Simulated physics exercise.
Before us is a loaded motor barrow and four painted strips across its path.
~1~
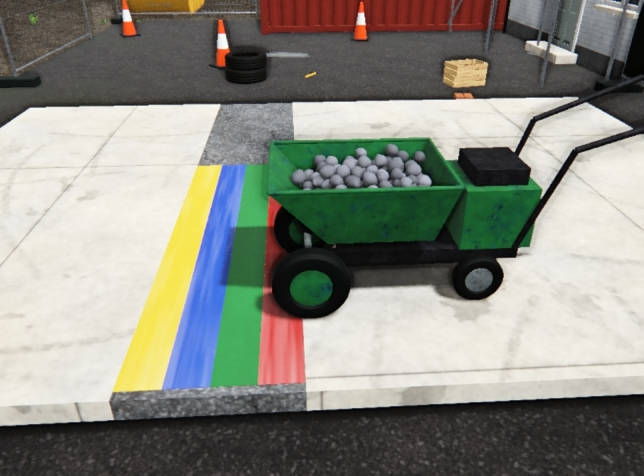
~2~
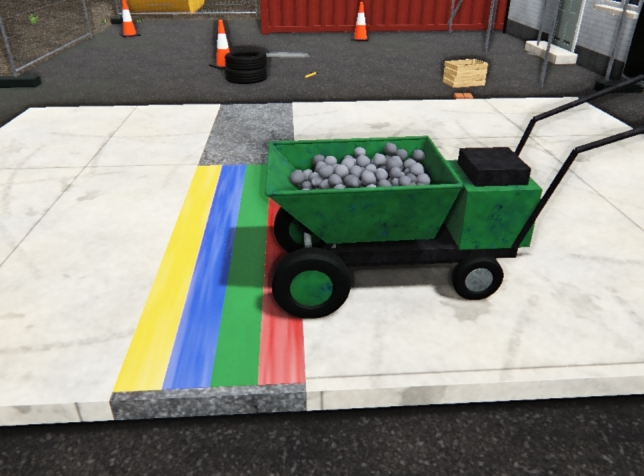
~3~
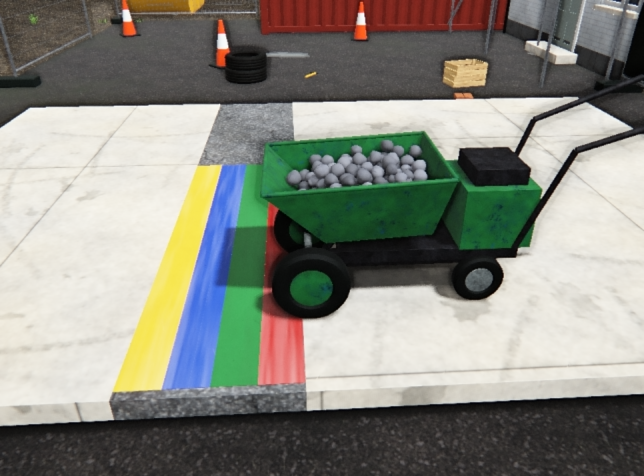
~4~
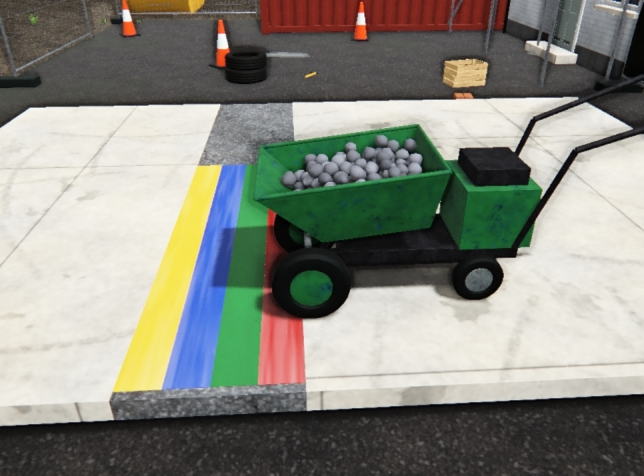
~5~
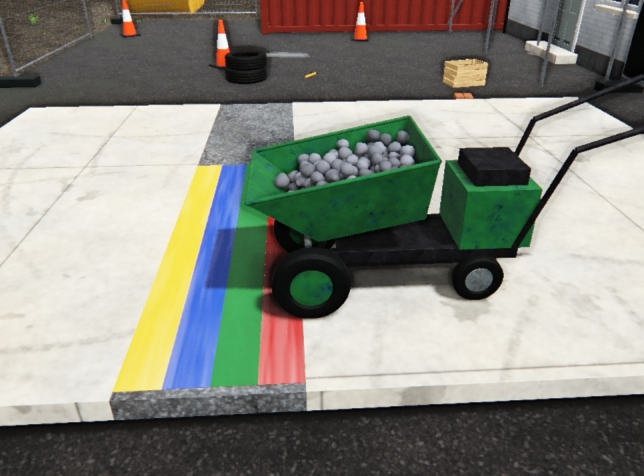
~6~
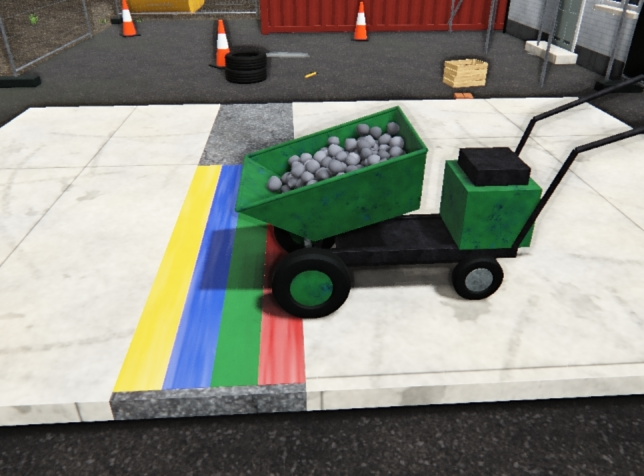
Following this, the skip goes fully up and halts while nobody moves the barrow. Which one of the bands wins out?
Yellow wins out.
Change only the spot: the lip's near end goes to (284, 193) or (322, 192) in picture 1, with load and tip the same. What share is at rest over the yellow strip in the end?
You'd see around 40 per cent the first time and around 20 per cent the second.
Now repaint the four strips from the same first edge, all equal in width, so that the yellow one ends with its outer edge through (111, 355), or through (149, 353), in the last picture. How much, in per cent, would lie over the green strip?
The first painting gives around 0 per cent, the second around 0 per cent.
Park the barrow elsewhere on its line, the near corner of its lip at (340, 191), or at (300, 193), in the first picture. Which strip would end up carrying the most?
On the first try it comes out as the strip in green, and on the second as the blue one.
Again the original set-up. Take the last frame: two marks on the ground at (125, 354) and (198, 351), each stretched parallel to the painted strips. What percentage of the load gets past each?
I'd say about 30 and about 80 in a hundred.
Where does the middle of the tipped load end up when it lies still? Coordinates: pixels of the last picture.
Close to (171, 280), more or less.
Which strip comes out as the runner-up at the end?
Next in line comes the blue one.
Soon after the last picture, skip tipped steeply; all in the skip.
A little later, skip tipped steeply; most in the skip; a small part over the blue strip; a small part over the yellow strip; a stray few falling.
Later still, skip tipped right over; about a quarter in the skip; about a quarter over the blue strip; about a third over the yellow strip; about a quarter off the paint.
At rest, skip tipped right over; a small part in the skip; none over the red strip; a stray few over the green strip; about a quarter over the blue strip; about a third over the yellow strip; about a quarter off the paint.
